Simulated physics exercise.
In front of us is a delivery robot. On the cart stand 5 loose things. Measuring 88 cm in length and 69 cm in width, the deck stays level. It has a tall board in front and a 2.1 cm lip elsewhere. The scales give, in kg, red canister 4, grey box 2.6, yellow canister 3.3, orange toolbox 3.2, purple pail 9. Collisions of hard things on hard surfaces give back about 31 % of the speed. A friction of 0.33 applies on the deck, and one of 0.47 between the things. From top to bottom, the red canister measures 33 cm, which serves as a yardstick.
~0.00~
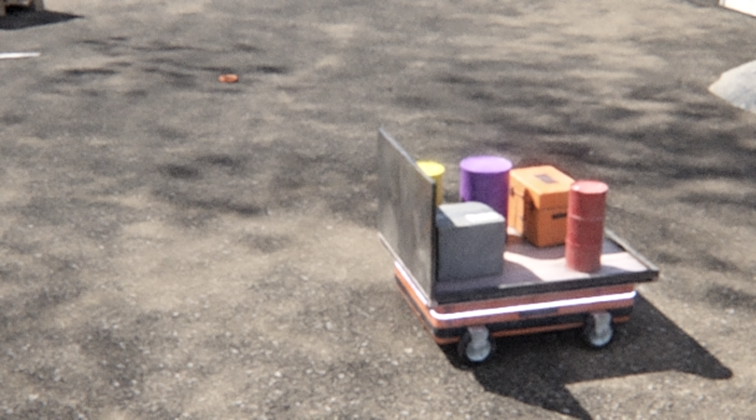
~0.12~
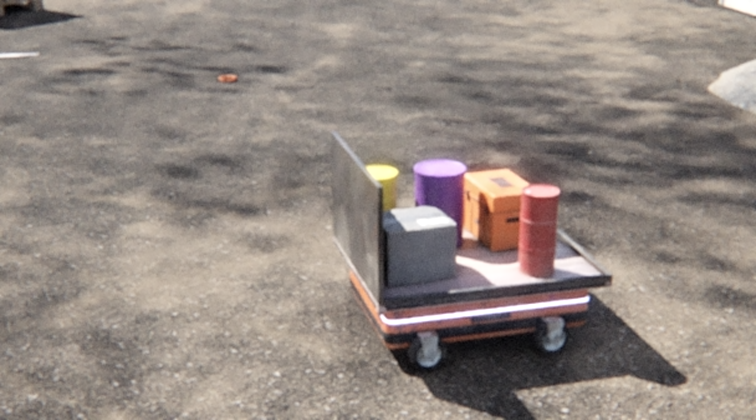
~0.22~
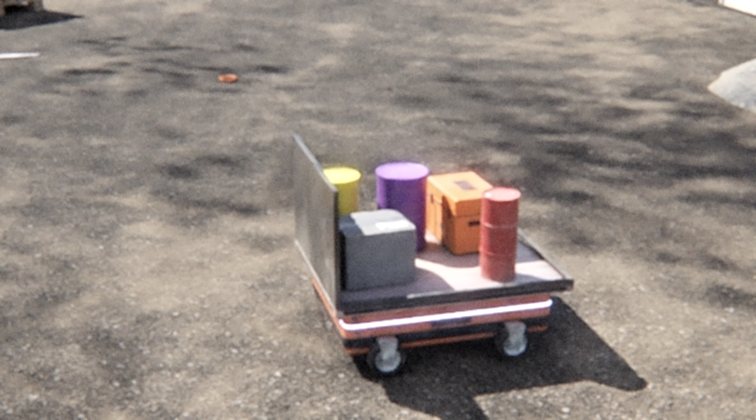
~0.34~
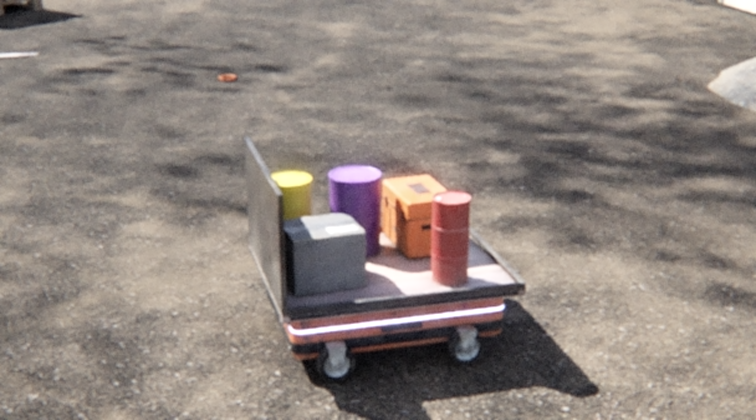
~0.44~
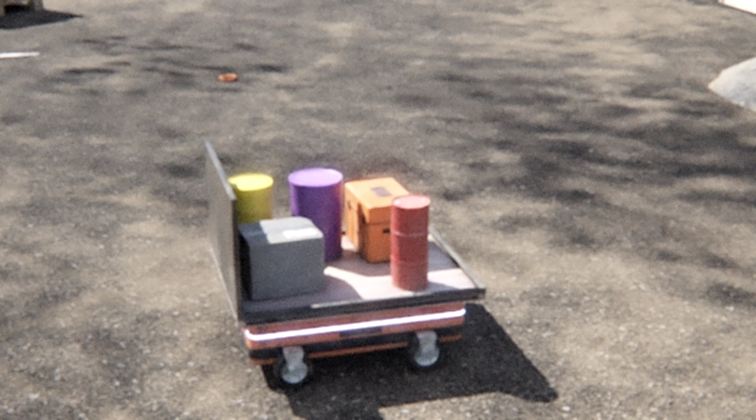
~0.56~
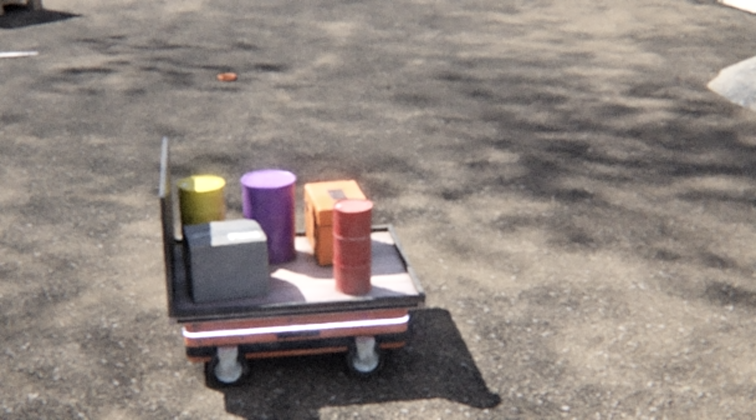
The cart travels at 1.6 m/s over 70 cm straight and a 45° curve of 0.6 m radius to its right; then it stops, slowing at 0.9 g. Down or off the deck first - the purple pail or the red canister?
It is the latter one.
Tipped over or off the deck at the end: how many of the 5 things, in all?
The count comes out at 1.
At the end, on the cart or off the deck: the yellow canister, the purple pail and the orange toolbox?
Well, the yellow canister does not come off, the purple pail does not come off, and the orange toolbox does not come off.
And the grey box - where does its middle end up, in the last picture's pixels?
Near (56, 213).
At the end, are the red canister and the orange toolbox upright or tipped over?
In the last frame the red canister does not stay up and the orange toolbox remains up.
After 0.76 s, cart has run 122 cm, turned 35°; purple pail slid 15 cm near (199, 213); red canister slid 7 cm near (238, 249); yellow canister leaning 3°.
After 1.06 s, cart has run 161 cm, turned 45°; red canister leaning 49° near (97, 230); purple pail slid 20 cm near (117, 194); yellow canister slid 17 cm.
By the end (1.7 s), off the deck, red canister; not toppled but over 10 cm from the start, grey box, yellow canister, orange toolbox and purple pail. Seen from the same camera at the end, purple pail near (114, 193). Purple pail was never lost; red canister went at 1.02 s.
